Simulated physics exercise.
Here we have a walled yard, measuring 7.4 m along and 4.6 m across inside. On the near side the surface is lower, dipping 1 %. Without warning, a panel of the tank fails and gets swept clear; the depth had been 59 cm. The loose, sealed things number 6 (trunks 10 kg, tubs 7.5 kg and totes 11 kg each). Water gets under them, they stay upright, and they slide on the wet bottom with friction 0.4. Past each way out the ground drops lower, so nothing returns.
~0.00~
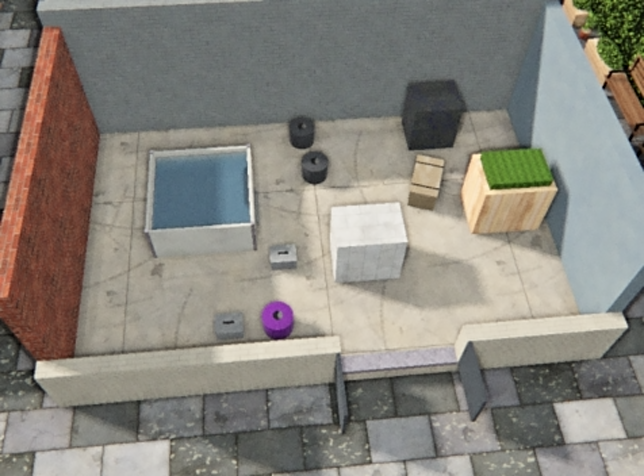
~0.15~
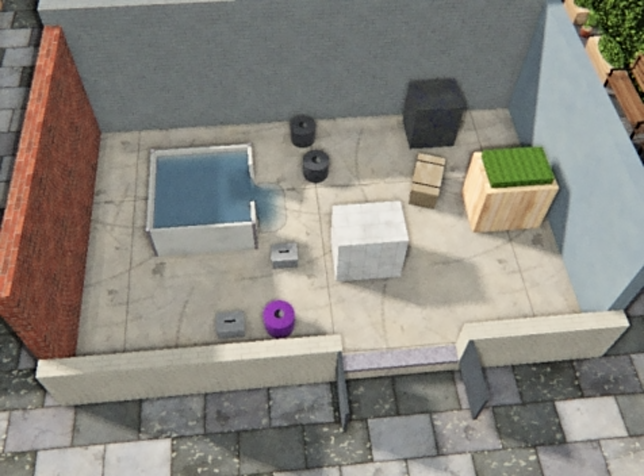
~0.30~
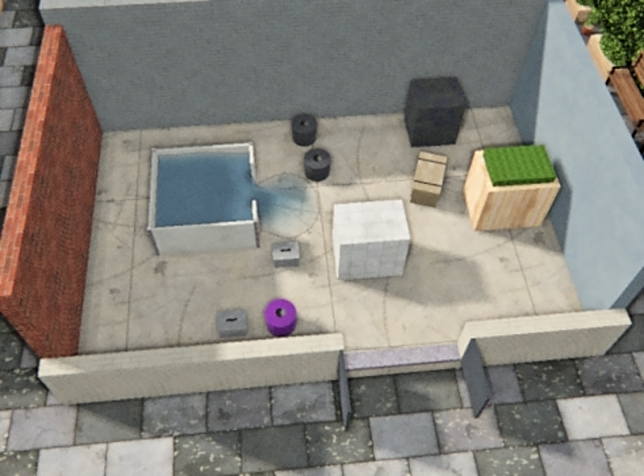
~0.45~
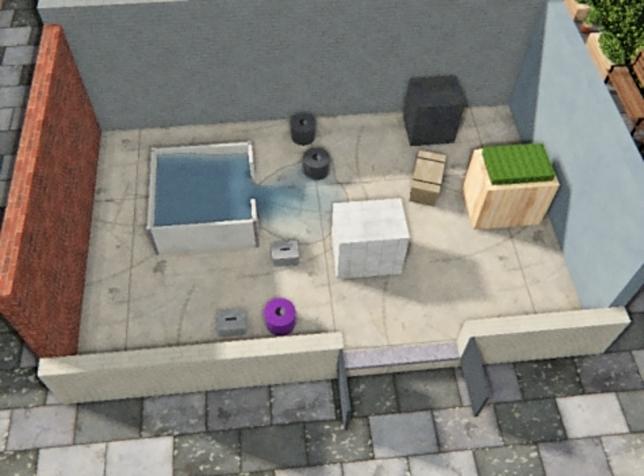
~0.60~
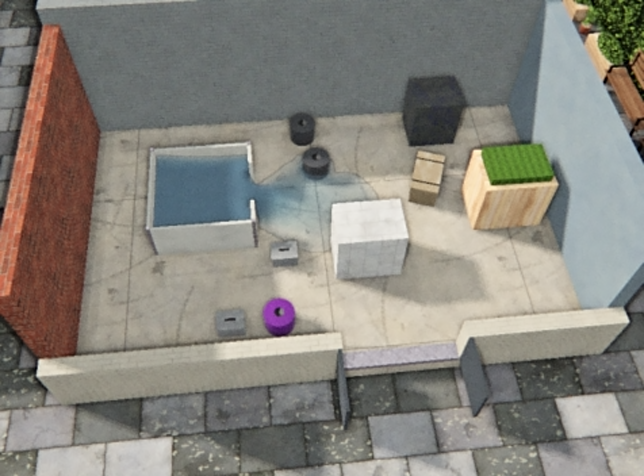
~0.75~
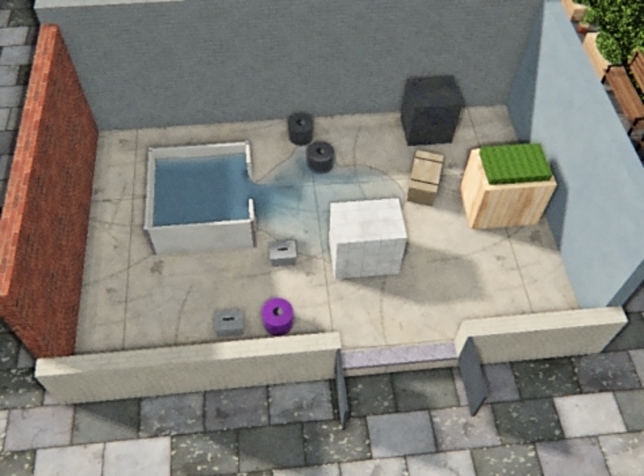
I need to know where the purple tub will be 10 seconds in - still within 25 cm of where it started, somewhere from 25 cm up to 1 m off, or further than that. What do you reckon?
I would say it is still within 25 cm.
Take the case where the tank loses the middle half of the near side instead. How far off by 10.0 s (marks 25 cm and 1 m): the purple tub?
Outcome for the purple tub: It is borne far off.
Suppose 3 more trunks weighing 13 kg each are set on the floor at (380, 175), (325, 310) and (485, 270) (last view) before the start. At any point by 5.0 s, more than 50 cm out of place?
Respectively: Greater, smaller, greater.
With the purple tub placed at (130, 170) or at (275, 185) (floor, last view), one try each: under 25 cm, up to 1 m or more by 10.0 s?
Respectively: It rests almost unmoved; it is shoved a long way.
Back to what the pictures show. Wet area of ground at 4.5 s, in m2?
Wet: Near 22 m2.
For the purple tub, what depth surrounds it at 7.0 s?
Roughly 2 cm at that moment.
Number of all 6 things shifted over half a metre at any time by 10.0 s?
The answer here is 2.
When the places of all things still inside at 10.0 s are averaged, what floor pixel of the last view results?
Mean position: Approximately (340, 243).
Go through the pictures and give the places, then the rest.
In the first frame, the purple tub at (278, 315), on the bottom; 2.2 m2 under water; 0 of 6 have shifted.
In the second frame, the purple tub at (279, 314) rests on the ground; water covers 2.6 m2; 0 of 6 have shifted.
In the third frame, the purple tub at (281, 313) rests on the ground; water covers 3.2 m2; 0 of 6 have shifted.
In the fourth frame, the purple tub at (280, 312), on the bottom; 4.0 m2 under water; 0 of 6 have shifted.
In the fifth frame, the purple tub at (279, 312), on the bottom; water covers 4.9 m2; 0 of 6 have shifted.
In the sixth frame, the purple tub at (278, 312), on the bottom; water covers 5.9 m2; 1 of 6 have shifted.
After 2.0 s the purple tub is near (278, 312), 0.0 m from its start, aground; 0 of 6 are out; 2 afloat.
After 4.5 s the purple tub is near (278, 312), 0.0 m from its start, aground; 0 of 6 are out; 2 afloat.
After 7.0 s the purple tub is near (278, 312), 0.0 m from its start, aground; 0 of 6 are out; 2 afloat.
After 10.0 s the purple tub is near (271, 312), 0.1 m from its start, aground; 0 of 6 are out; 2 afloat.
